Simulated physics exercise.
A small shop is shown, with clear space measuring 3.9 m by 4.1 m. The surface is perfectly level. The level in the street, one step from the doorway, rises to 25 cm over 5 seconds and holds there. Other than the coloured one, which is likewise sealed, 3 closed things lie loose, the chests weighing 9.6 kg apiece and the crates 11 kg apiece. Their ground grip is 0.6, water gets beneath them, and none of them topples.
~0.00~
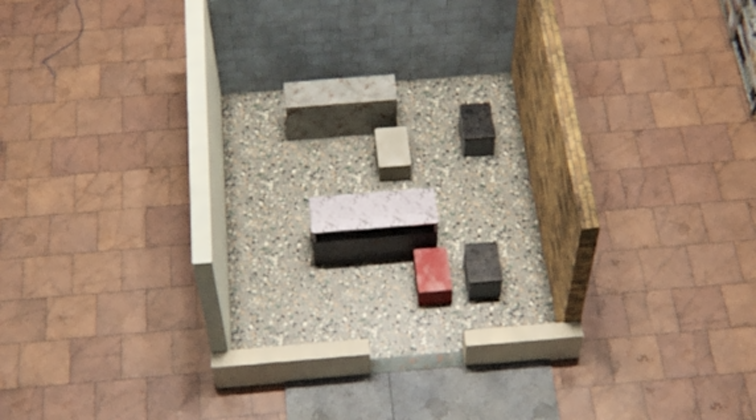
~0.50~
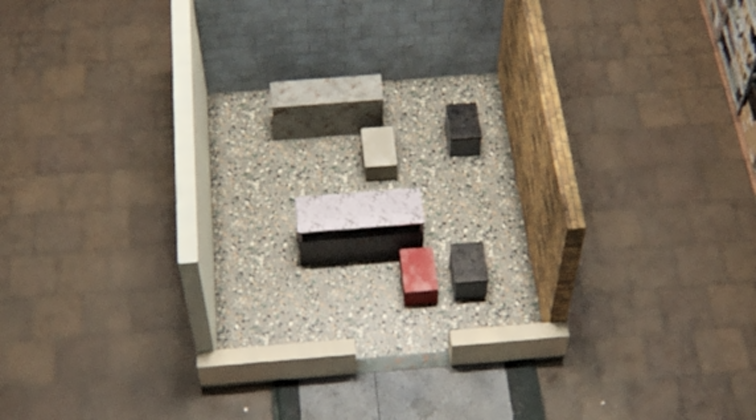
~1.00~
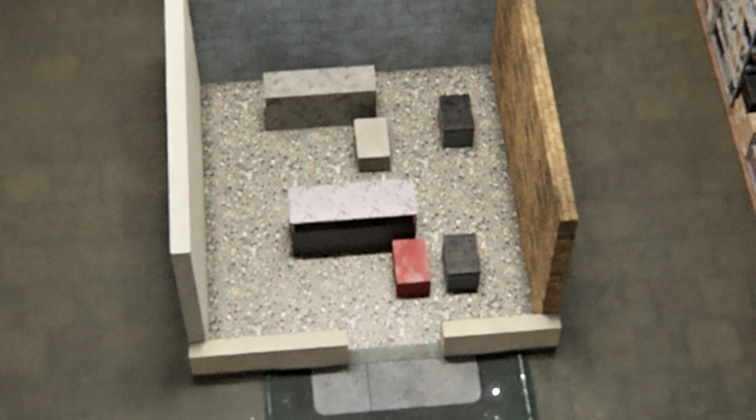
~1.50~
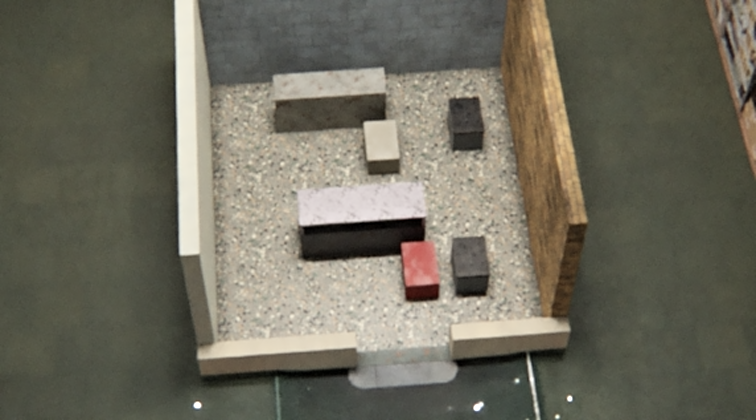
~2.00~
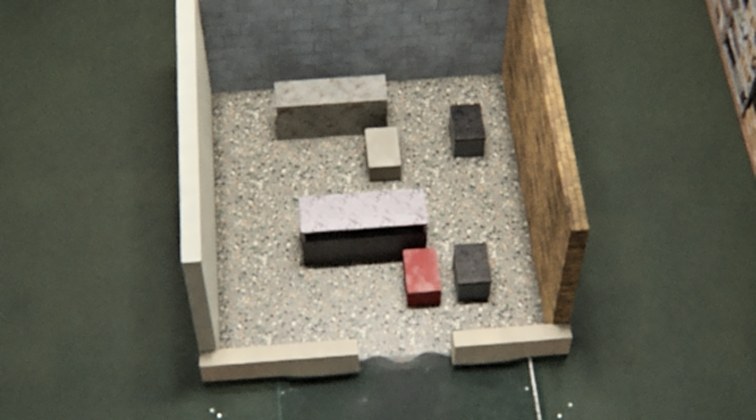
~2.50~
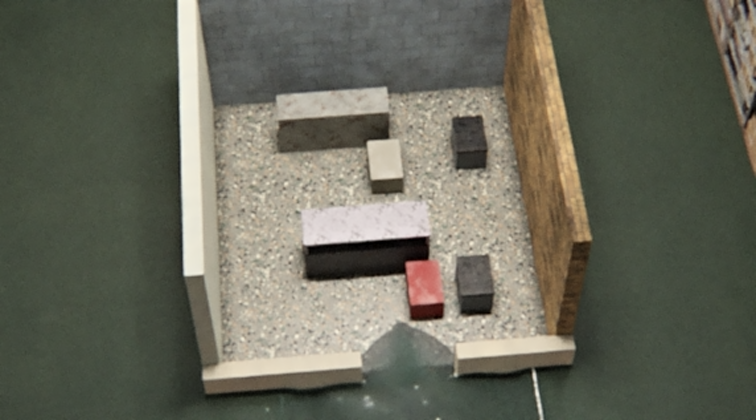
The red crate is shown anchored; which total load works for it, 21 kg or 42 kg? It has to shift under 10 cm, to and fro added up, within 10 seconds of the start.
Pick: None of them.
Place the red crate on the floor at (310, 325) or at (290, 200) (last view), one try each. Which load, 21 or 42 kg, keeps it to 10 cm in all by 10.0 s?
The big mass is needed; the small mass already works.
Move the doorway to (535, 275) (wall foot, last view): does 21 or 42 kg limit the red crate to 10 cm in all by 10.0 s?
With that change, neither one suffices.
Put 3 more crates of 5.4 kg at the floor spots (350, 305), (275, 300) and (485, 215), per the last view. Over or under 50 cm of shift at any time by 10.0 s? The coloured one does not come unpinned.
Result, in turn - exceeds it; exceeds it; exceeds it.
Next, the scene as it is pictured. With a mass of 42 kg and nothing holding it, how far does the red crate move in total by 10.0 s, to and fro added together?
Total distance: Near 100 cm.
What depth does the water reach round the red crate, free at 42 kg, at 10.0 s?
Close to 10 cm deep.
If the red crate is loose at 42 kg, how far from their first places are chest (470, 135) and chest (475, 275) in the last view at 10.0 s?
Respectively 30 and 200 centimetres.
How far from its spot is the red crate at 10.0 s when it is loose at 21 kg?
About 250 cm off its spot.
After 3.5 s the red crate would be 0 cm from its start with 21 kg and 0 cm from its start with 42 kg; 4 cm of water round it then.
After 4.5 s the red crate would be 9 cm from its start with 21 kg and 0 cm from its start with 42 kg; 8 cm of water round it then.
After 7.0 s the red crate would be 143 cm from its start with 21 kg and 11 cm from its start with 42 kg; 11 cm of water round it then.
After 10.0 s the red crate would be 260 cm from its start with 21 kg and 99 cm from its start with 42 kg; 10 cm of water round it then.
